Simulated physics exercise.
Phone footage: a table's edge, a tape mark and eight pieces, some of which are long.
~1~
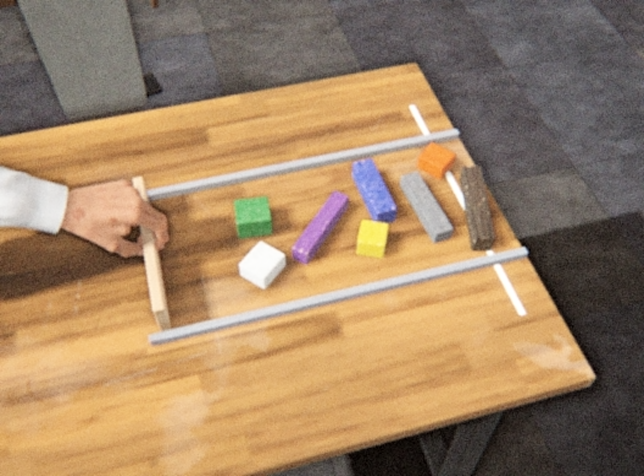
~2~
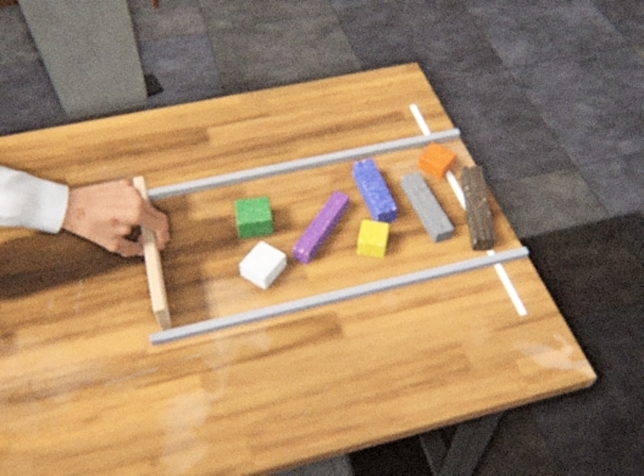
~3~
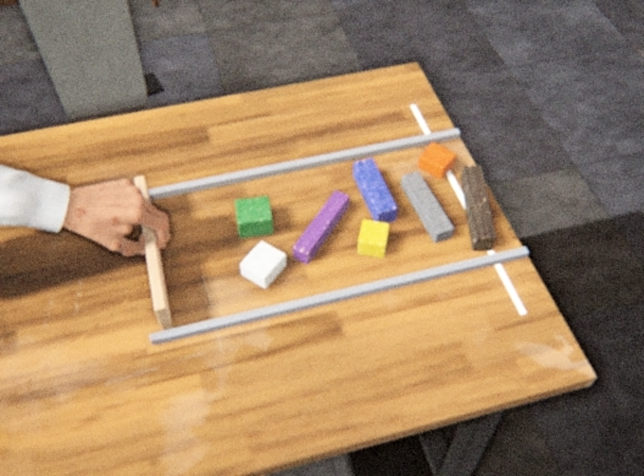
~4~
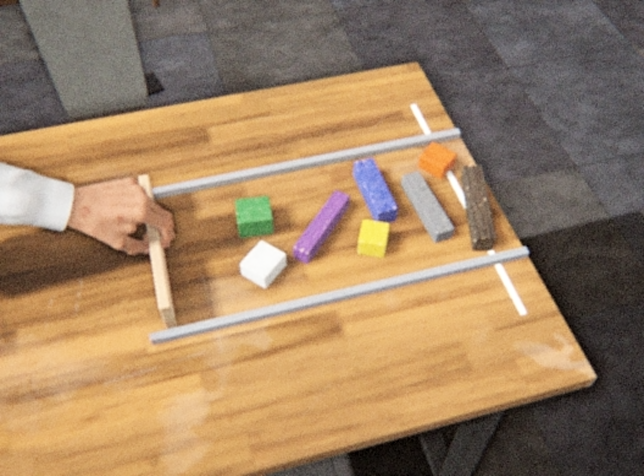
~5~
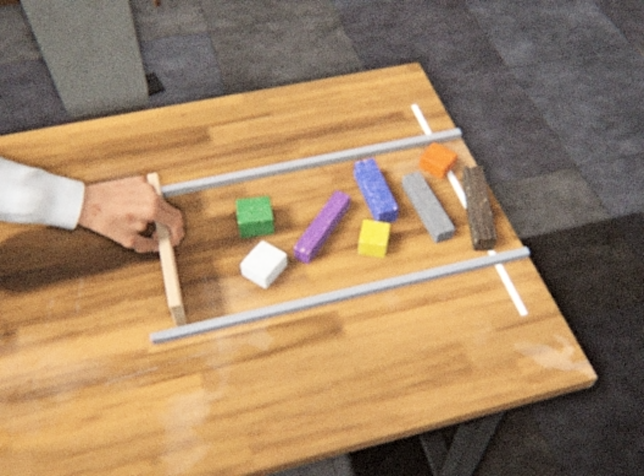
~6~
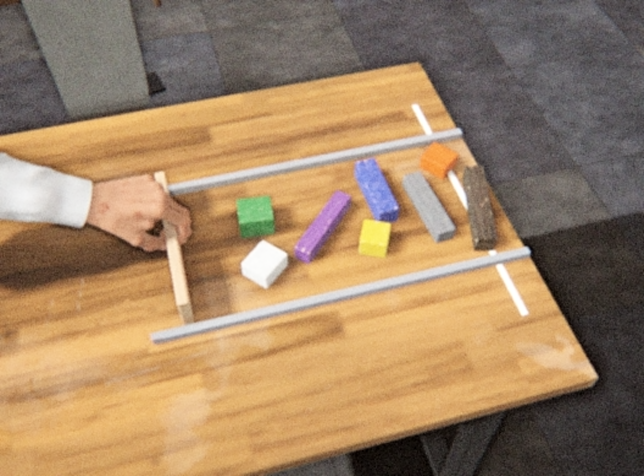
To begin with, a hand holds a wooden board upright at the left end of two pale rails on a wooden table, with eight coloured blocks and bars lying to its right. The hand then slides the board a short way right between the rails, while the pieces stay practically still, the board not touching them.
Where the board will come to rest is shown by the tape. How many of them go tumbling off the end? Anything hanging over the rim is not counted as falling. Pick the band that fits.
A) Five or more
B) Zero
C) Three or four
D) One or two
Option A: Five or more.
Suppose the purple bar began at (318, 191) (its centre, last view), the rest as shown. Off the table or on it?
Note - purple bar not retained.
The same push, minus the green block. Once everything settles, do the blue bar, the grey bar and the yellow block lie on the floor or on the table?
Result - blue bar: Up; grey bar: Gone; yellow block: Gone.
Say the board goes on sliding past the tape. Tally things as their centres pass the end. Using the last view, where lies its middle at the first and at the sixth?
At the first moment about (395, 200), at the next about (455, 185).
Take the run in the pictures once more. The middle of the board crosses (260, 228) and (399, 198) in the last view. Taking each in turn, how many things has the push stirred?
The counts are 3 and 8.
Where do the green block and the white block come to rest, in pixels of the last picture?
(471, 171) and (499, 225).
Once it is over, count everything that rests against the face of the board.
I count 2 of them.
Early on, none off yet; black bar at rest near (479, 207); orange block at rest near (439, 161); grey bar at rest near (428, 206).
A while later, none off yet; black bar moving near (485, 207); orange block moving near (441, 159); grey bar travelled a little near (455, 201).
Finally, the number that fall off is five or more; lost, purple bar, yellow block, blue bar, grey bar, orange block and black bar.
